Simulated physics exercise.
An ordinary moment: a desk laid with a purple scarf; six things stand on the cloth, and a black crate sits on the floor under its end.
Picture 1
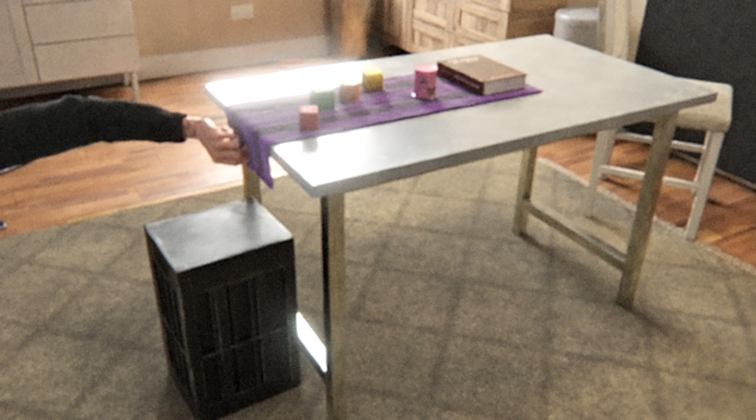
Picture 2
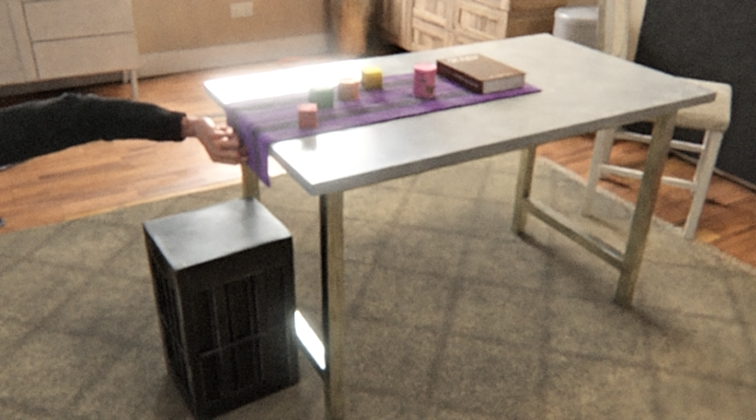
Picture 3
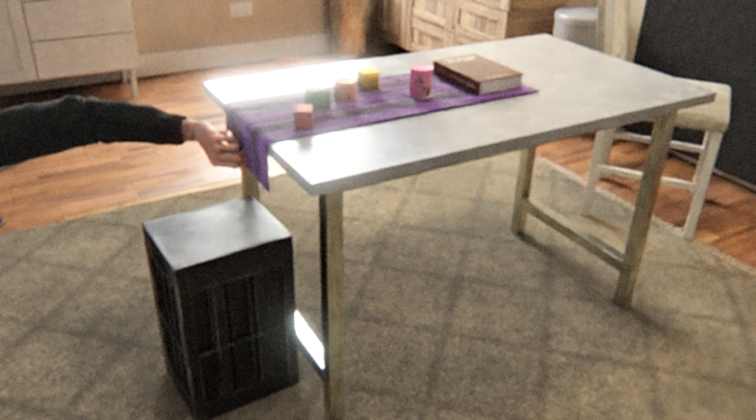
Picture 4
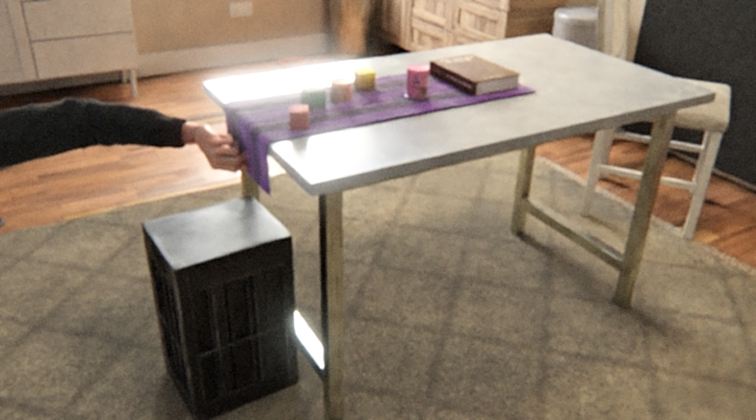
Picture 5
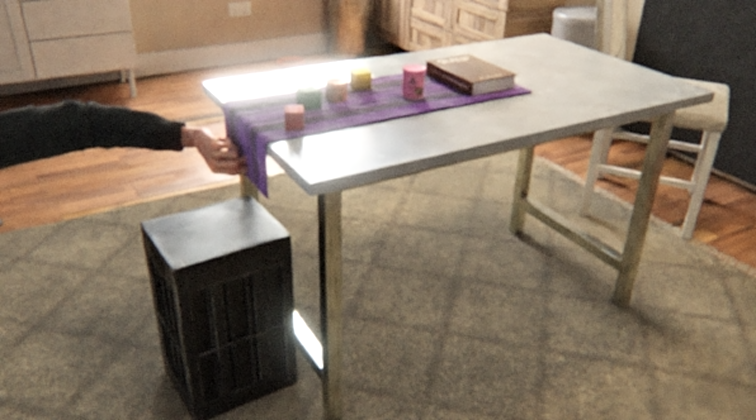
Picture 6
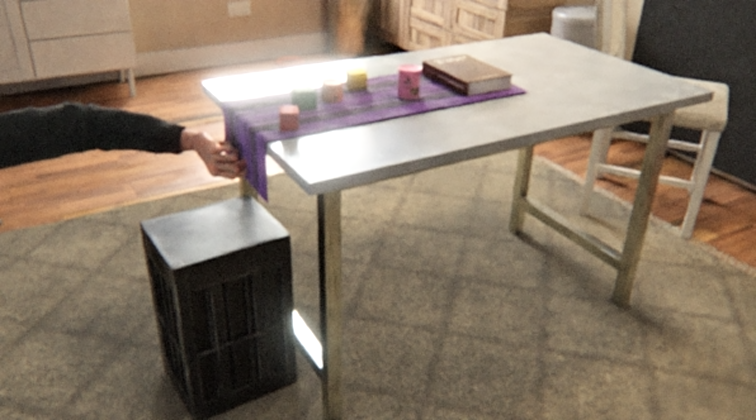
A purple scarf on a desk slides slightly to the left as a hand at its hanging end draws it down, carrying the small colored pots and blocks and a brown book slowly along above a black crate.
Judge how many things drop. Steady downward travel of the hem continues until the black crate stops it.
My judgement: One.
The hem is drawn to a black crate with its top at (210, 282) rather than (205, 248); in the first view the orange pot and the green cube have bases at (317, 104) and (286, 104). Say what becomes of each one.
Orange pot: Lost; green cube: Lost.
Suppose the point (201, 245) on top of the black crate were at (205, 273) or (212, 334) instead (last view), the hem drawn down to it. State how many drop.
First case 2, second 4.
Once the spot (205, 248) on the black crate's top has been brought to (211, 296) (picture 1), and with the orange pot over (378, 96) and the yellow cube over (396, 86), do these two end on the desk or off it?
As for the orange pot, it stays in place; as for the yellow cube, it stays in place.
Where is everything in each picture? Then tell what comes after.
In the first frame, hem (273, 189); red cube (308, 109); green cube (322, 88); orange pot (349, 81); yellow cube (372, 71); pink can (426, 68); top of the crate (205, 248).
In the second frame, hem (271, 188); red cube (307, 107).
In the third frame, hem (270, 192); green cube (317, 87).
In the fourth frame, hem (270, 195); orange pot (341, 80); top of the crate (203, 246).
In the fifth frame, hem (268, 199); yellow cube (360, 71).
In the sixth frame, hem (268, 203); red cube (288, 109); green cube (304, 88); orange pot (332, 81); yellow cube (356, 71); pink can (409, 68).
A little later, hem near (248, 207); all still up.
Next, hem on the crate; red cube gone.
When it is over, hem on the crate; red cube gone. The count of fallen things is one.
